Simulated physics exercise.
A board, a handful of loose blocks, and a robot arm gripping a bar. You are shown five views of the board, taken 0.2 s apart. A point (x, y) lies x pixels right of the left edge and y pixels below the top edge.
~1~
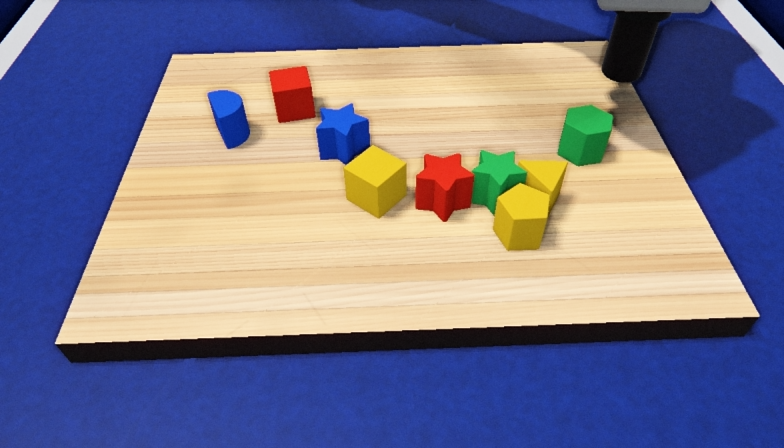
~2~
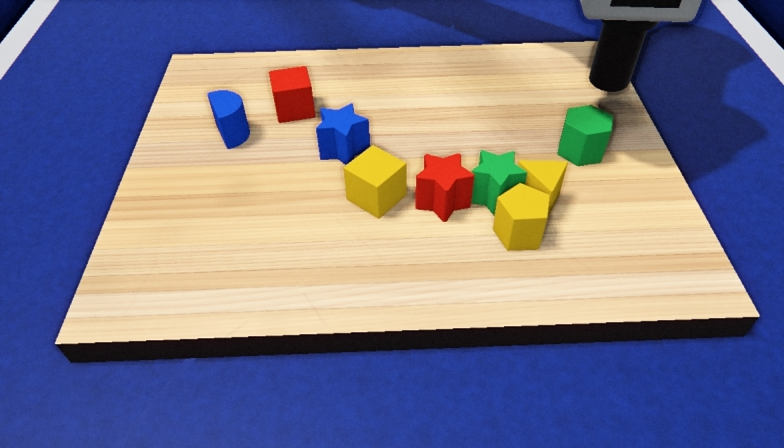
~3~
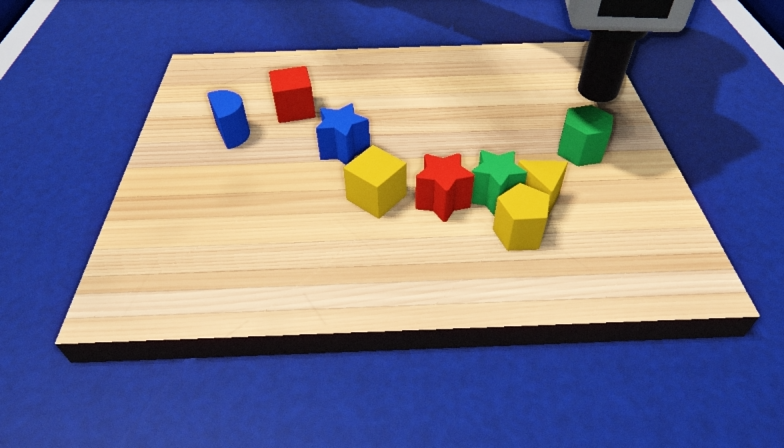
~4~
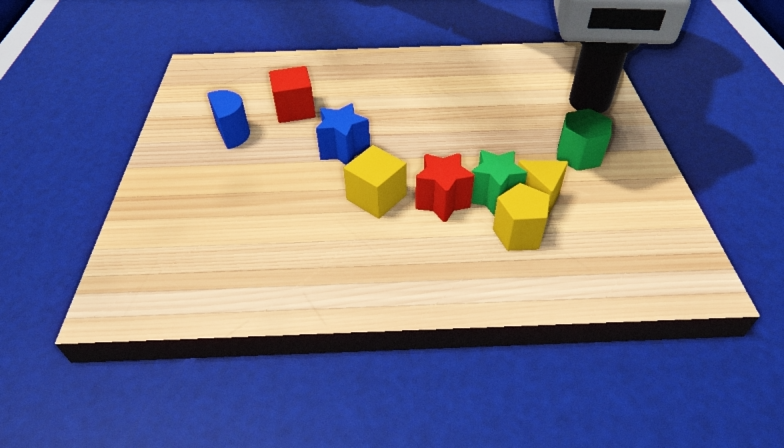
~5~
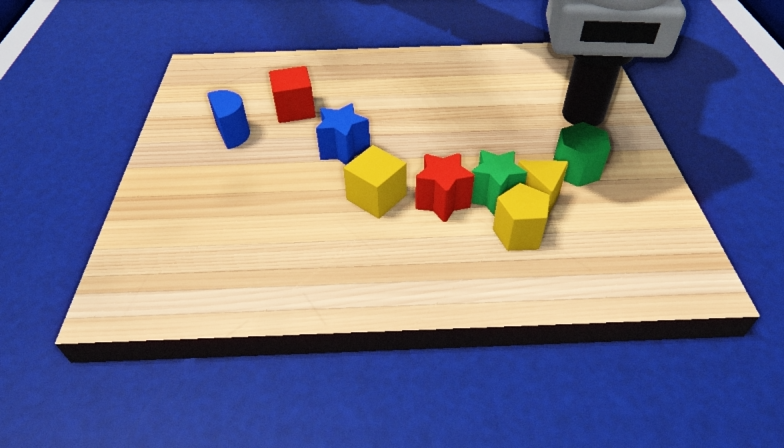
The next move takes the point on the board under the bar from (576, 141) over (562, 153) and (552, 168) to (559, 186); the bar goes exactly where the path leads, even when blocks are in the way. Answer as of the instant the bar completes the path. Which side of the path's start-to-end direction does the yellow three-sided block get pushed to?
To the path's left.
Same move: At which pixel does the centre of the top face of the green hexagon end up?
The spot you're after is about (606, 178) in the image.
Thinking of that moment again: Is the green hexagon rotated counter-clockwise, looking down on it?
I expect so.
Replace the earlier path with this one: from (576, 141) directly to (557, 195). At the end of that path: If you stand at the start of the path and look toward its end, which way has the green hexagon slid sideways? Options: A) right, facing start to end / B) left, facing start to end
My answer is option B.
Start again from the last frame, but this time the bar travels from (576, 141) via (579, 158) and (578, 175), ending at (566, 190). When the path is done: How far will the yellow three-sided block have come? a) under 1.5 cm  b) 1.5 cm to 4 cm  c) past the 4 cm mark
The answer is b.
The first path, step by step. Halfway along, bar at (561, 135); yellow three-sided block at (548, 174), turned 20° clockwise; green hexagon at (584, 156), turned 50° anticlockwise.
At the end, bar at (566, 161); green star block not moved; yellow five-sided block at (519, 206); yellow three-sided block at (560, 185), turned 60° clockwise; green hexagon at (606, 178), turned 70° anticlockwise.
